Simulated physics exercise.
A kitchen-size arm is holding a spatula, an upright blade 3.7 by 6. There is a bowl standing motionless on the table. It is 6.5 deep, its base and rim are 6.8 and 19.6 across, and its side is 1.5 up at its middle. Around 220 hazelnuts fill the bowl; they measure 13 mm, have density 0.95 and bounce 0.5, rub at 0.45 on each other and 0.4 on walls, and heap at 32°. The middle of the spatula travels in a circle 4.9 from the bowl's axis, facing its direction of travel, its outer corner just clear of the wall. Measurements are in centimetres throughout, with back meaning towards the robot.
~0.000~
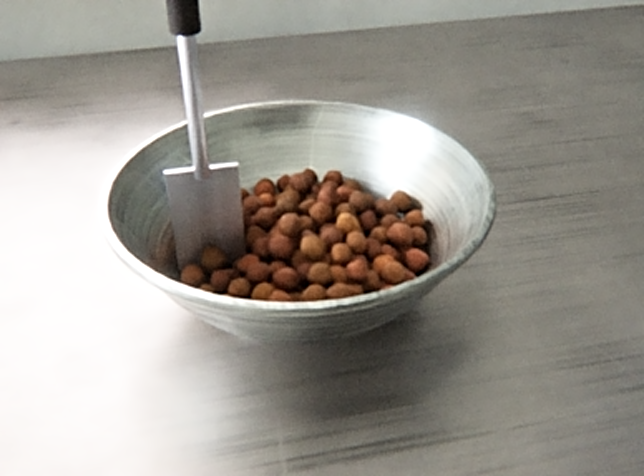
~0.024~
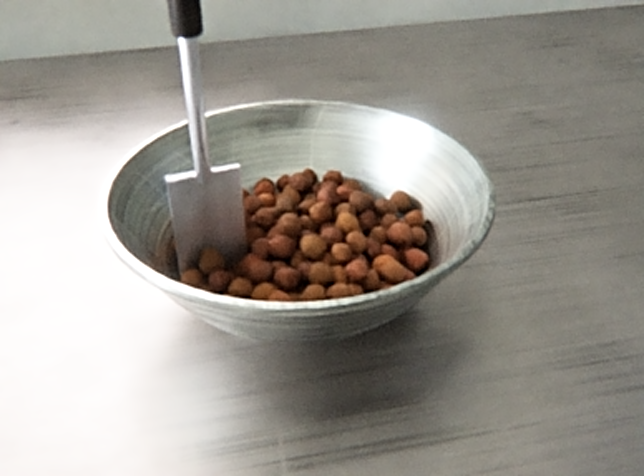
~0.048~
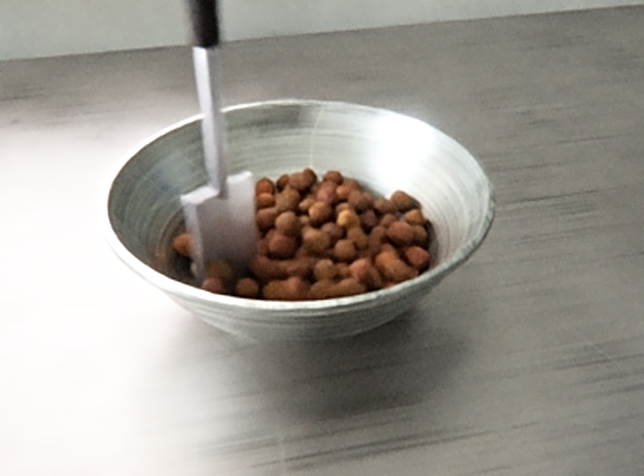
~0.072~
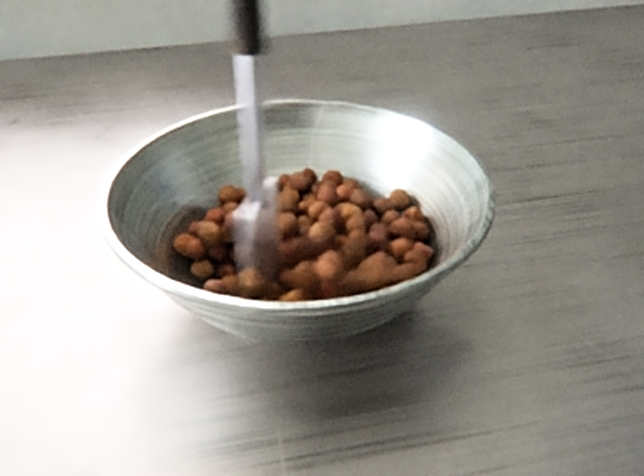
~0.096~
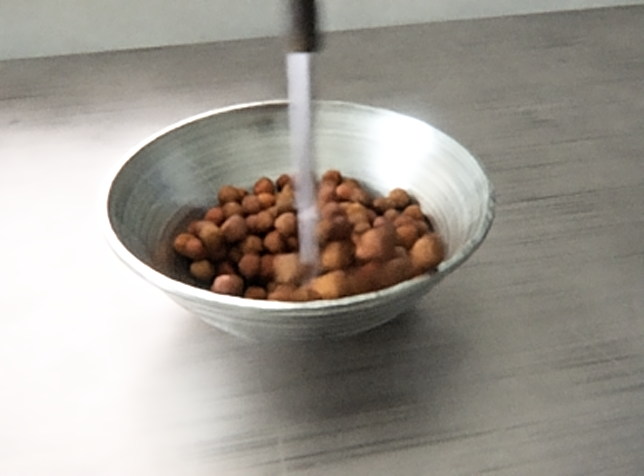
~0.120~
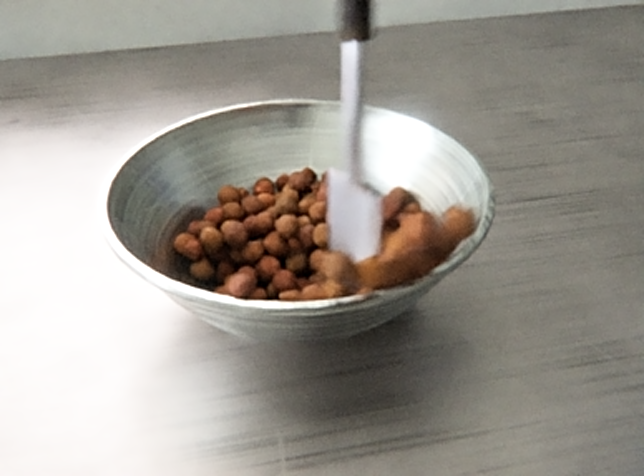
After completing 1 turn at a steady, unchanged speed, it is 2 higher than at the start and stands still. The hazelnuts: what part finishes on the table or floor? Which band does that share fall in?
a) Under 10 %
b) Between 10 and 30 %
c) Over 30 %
Between 10 and 30 % (b).
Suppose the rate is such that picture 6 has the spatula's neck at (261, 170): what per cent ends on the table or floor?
Some 0 per cent.
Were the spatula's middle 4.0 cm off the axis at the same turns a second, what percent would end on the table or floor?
That would come to roughly 20 percent.
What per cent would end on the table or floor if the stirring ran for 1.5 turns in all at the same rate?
Roughly 30 percent would end up there.
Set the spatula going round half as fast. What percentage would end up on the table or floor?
Near 0 in a hundred, it would be.
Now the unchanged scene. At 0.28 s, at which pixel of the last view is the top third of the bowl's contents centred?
Near pixel (277, 177).
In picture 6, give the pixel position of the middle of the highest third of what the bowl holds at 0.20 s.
I'd put its middle near (376, 175).
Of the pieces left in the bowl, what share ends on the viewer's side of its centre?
It comes to near 40 percent.
After 0.20 s, 202° round, highest piece 11 above the table; 205 in the bowl, 13 in flight or on the tool.
After 0.28 s, 292° round, highest piece 9 above the table; 192 in the bowl, 9 on the table or floor, 17 in flight or on the tool.
After 0.52 s, 0° round, highest piece 4 above the table; 181 in the bowl, 37 on the table or floor.
After 1.22 s, 0° round, highest piece 4 above the table; 181 in the bowl, 37 on the table or floor.
In the end, 181 in the bowl, 37 on the table or floor. That is 17 % on the table or floor.
